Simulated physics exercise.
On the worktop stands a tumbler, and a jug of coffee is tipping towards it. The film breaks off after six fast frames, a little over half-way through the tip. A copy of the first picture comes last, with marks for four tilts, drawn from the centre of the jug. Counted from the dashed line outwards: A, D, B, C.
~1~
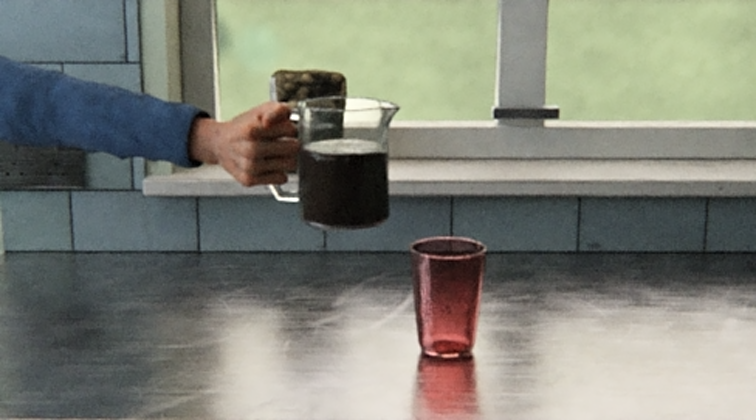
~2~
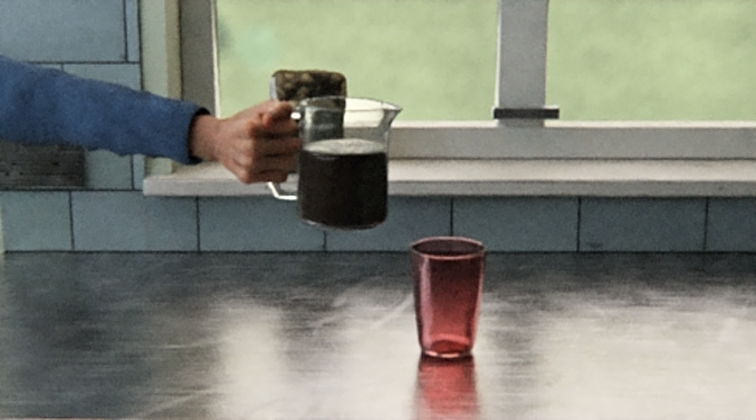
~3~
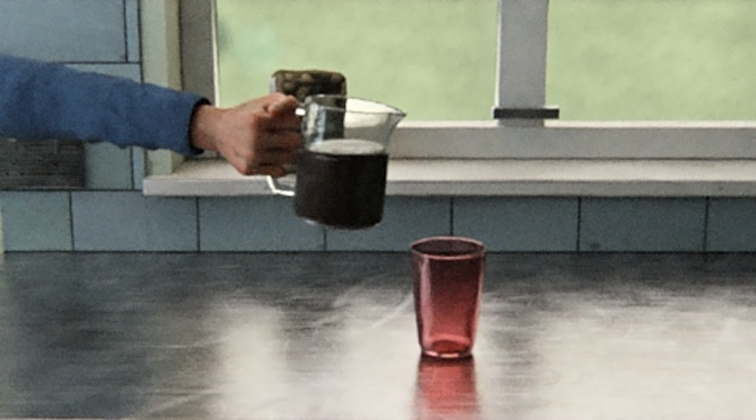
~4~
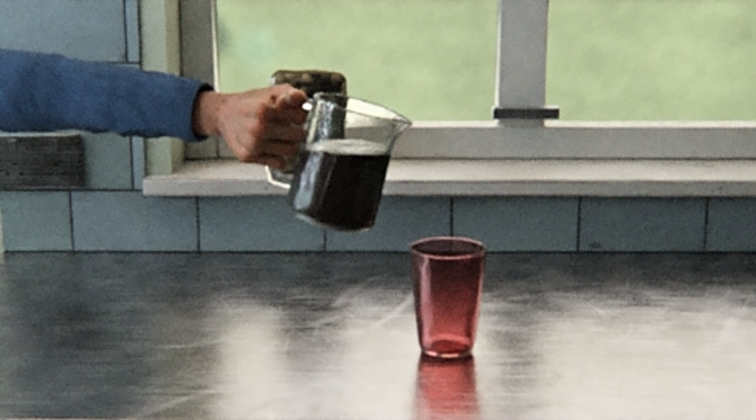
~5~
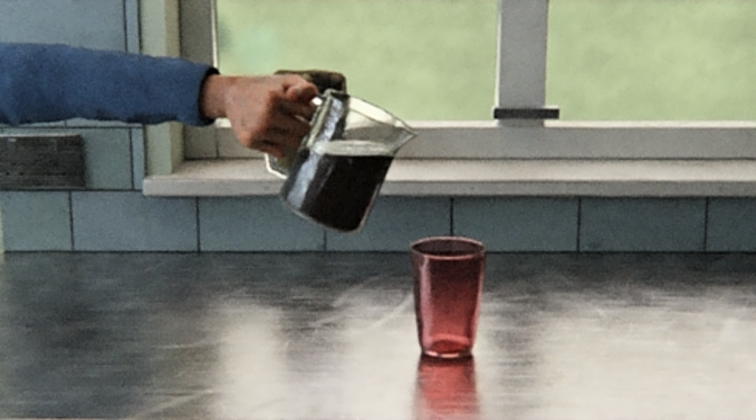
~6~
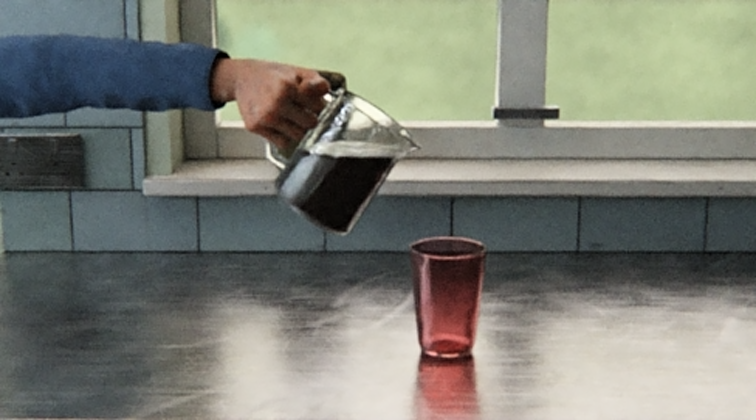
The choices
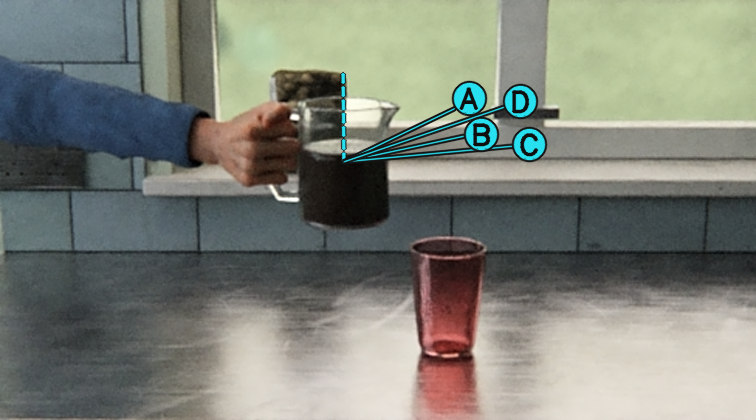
On a dark, shiny worktop by a window stood an empty red tumbler, while a hand in a blue sleeve held a glass jug of coffee above it and gradually tilted it to the right.
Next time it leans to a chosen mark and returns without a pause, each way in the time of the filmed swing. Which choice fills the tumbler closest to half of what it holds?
Best: D.
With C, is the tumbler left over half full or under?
Over.
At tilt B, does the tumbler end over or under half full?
Over half.
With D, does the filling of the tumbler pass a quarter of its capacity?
Yes, it does.
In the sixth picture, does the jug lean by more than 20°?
Yes.
On the marked copy, A at (454, 108); B at (463, 136); C at (512, 146); D at (504, 106).
For tilt A, the tumbler ends with about 33 % of what it can hold.
For tilt B, the tumbler ends with about 68 % of what it can hold.
For tilt C, the tumbler ends with about 78 % of what it can hold; 7 % of the coffee is spilt.
For tilt D, the tumbler ends with about 50 % of what it can hold.
